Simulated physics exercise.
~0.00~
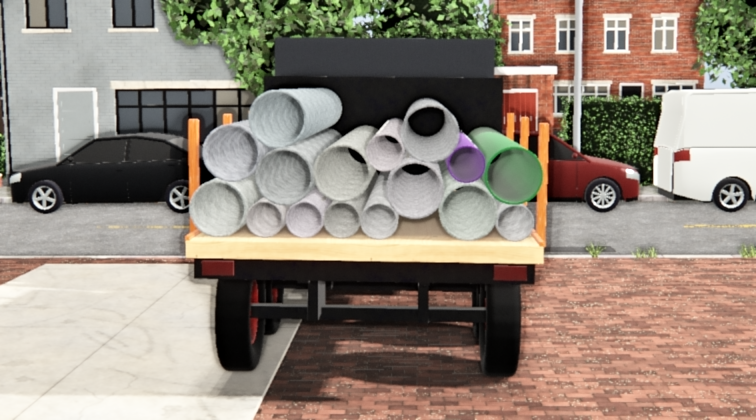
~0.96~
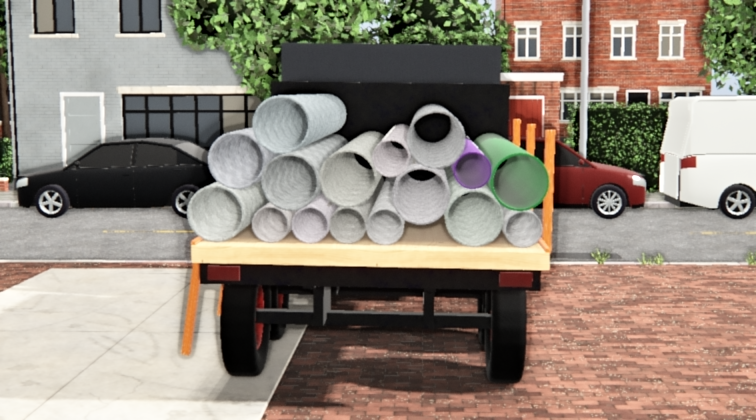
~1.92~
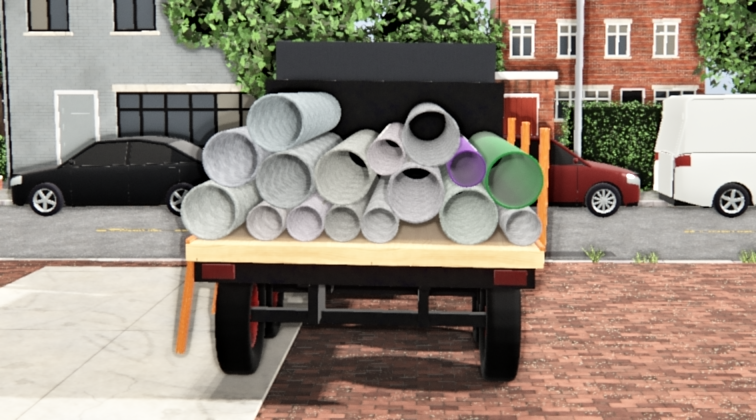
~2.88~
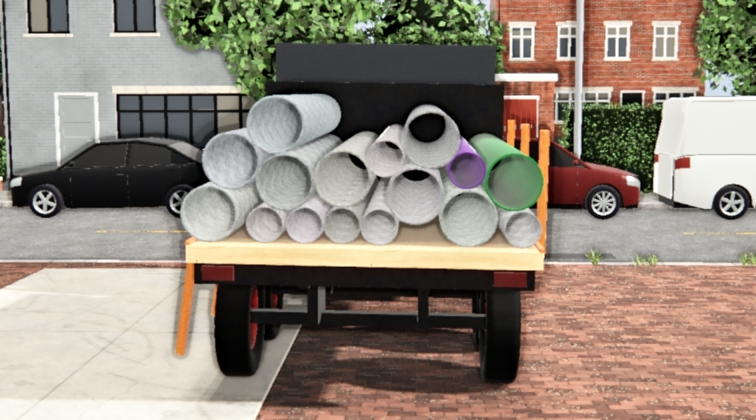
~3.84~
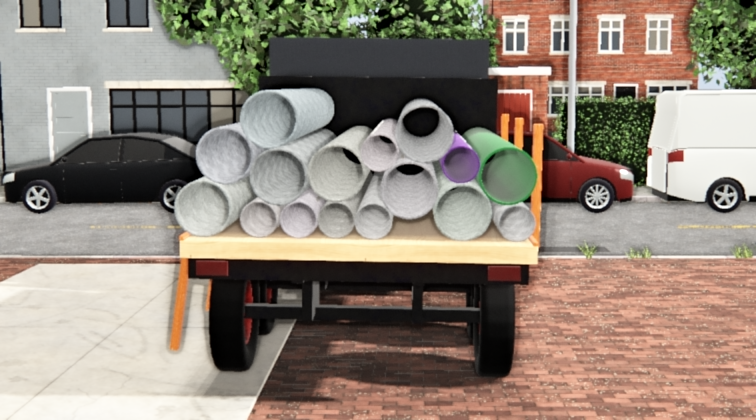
A flatbed lorry stands parked on brick and pale paving, seen from behind, with a black car, a red car and a white van along the street beyond. Its wooden deck carries a stack of hollow grey pipes, with a purple one and a green one high on the right, between orange posts at both edges. The left posts swing outward and down until they hang below the deck, while the right posts stay upright. The pipes barely stir as the view sways slightly. At the end the whole stack, green and purple included, is still aboard.
